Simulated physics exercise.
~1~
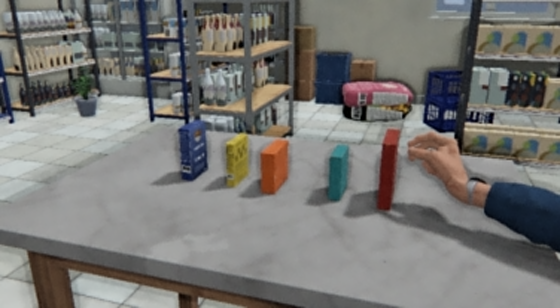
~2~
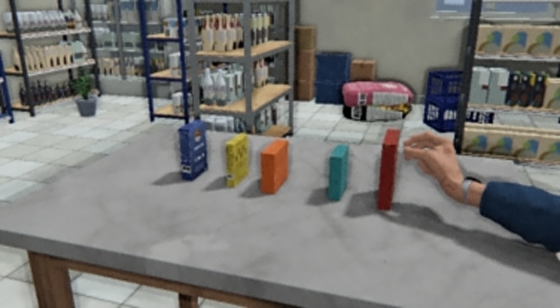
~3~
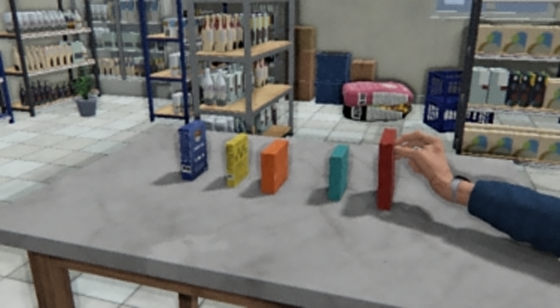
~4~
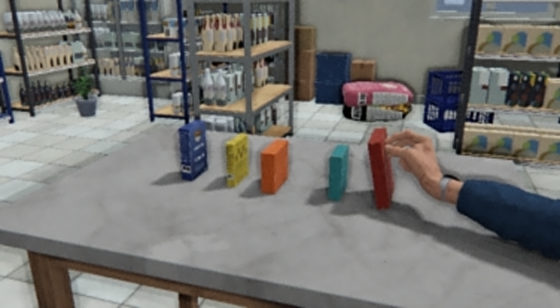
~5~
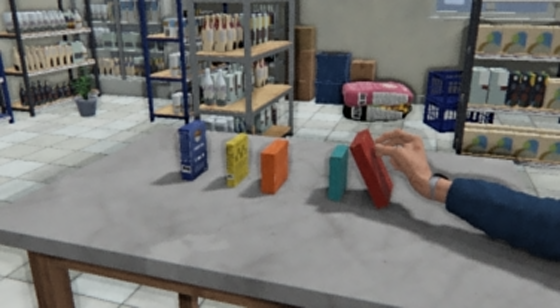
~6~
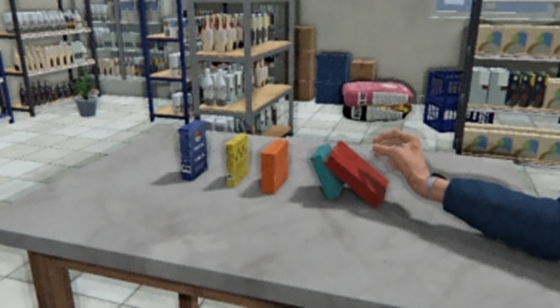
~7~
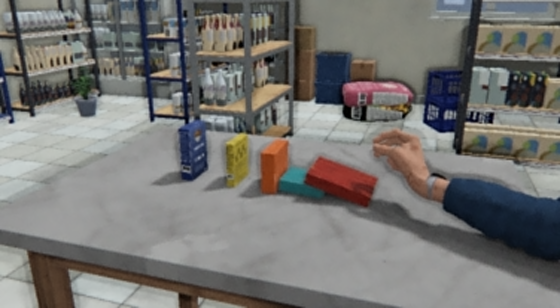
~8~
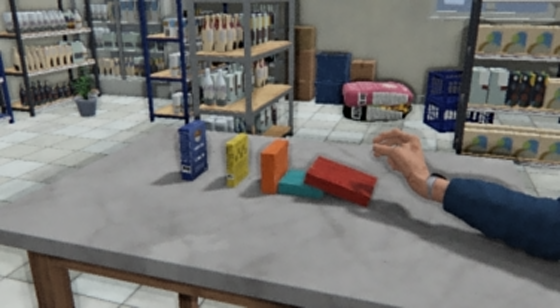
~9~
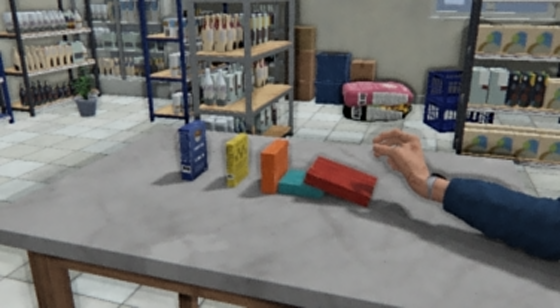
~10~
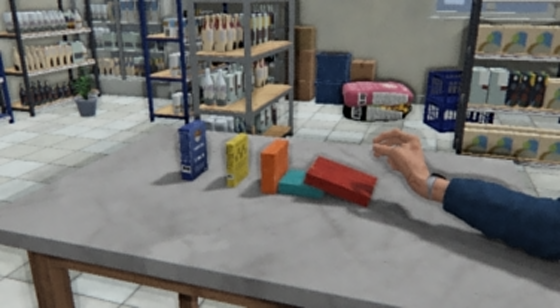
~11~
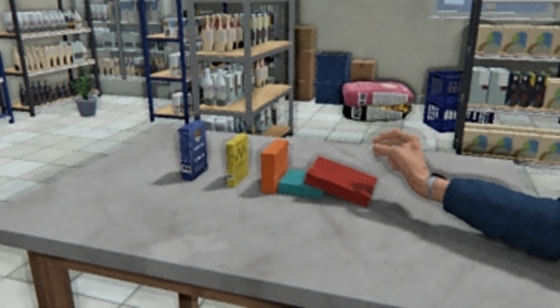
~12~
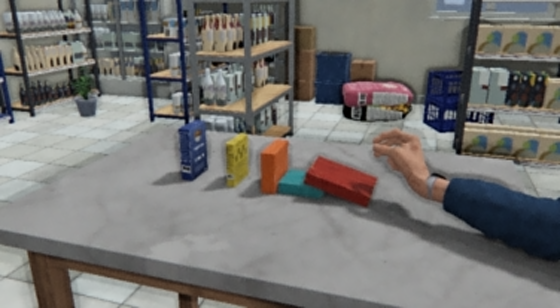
The clip shows a hand tipping a red block leftward from the end of a row of upright blocks on a gray table; it knocks over the turquoise block, and both come to rest against the orange block, which stays standing with the yellow and blue ones.
